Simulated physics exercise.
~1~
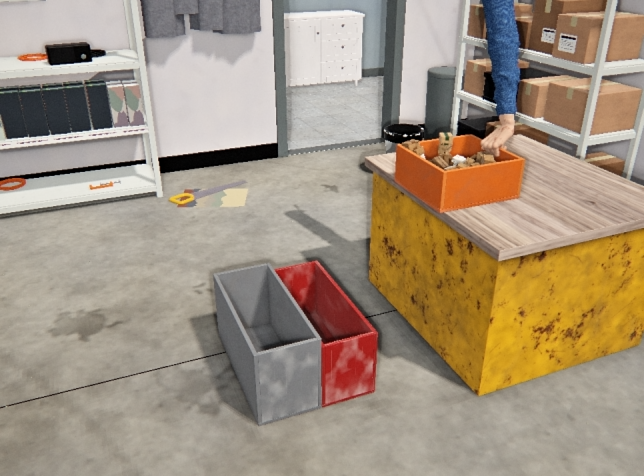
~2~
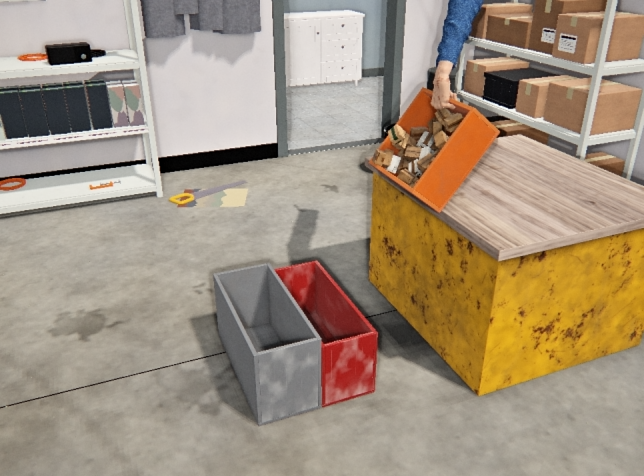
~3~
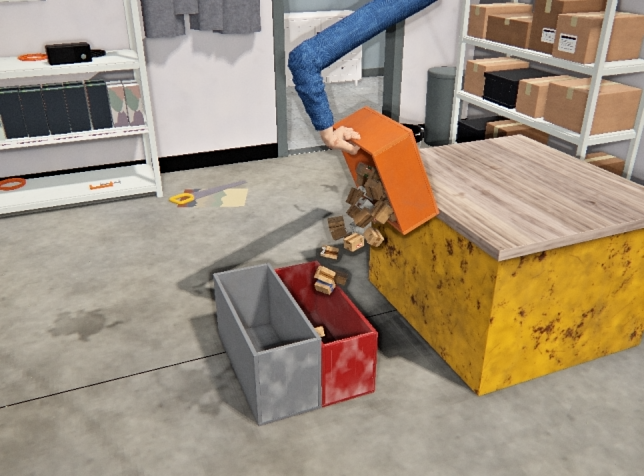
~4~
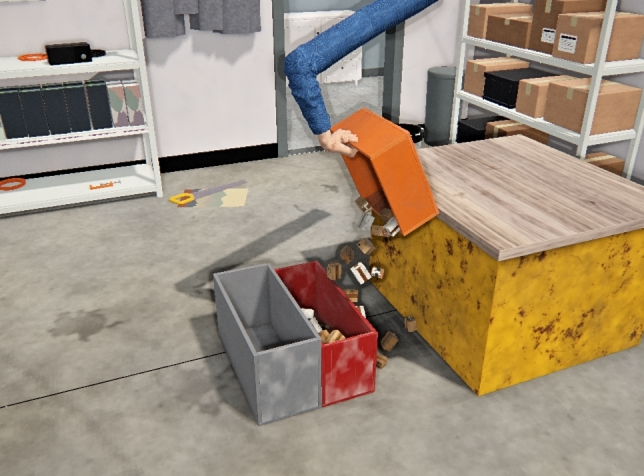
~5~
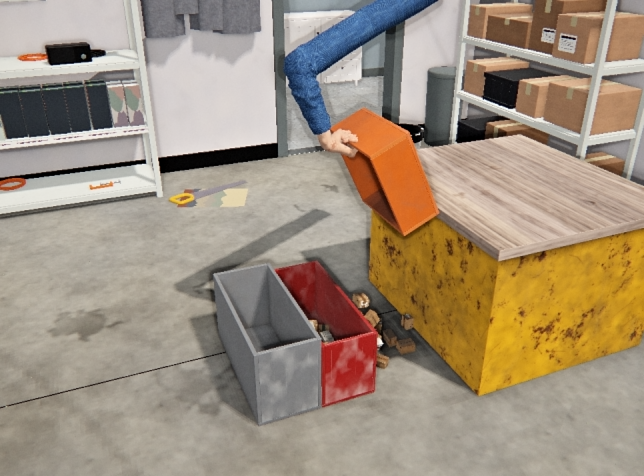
In a storage workshop, a hand tips an orange box off a bench, spilling small parcels into a red tub and onto the floor.
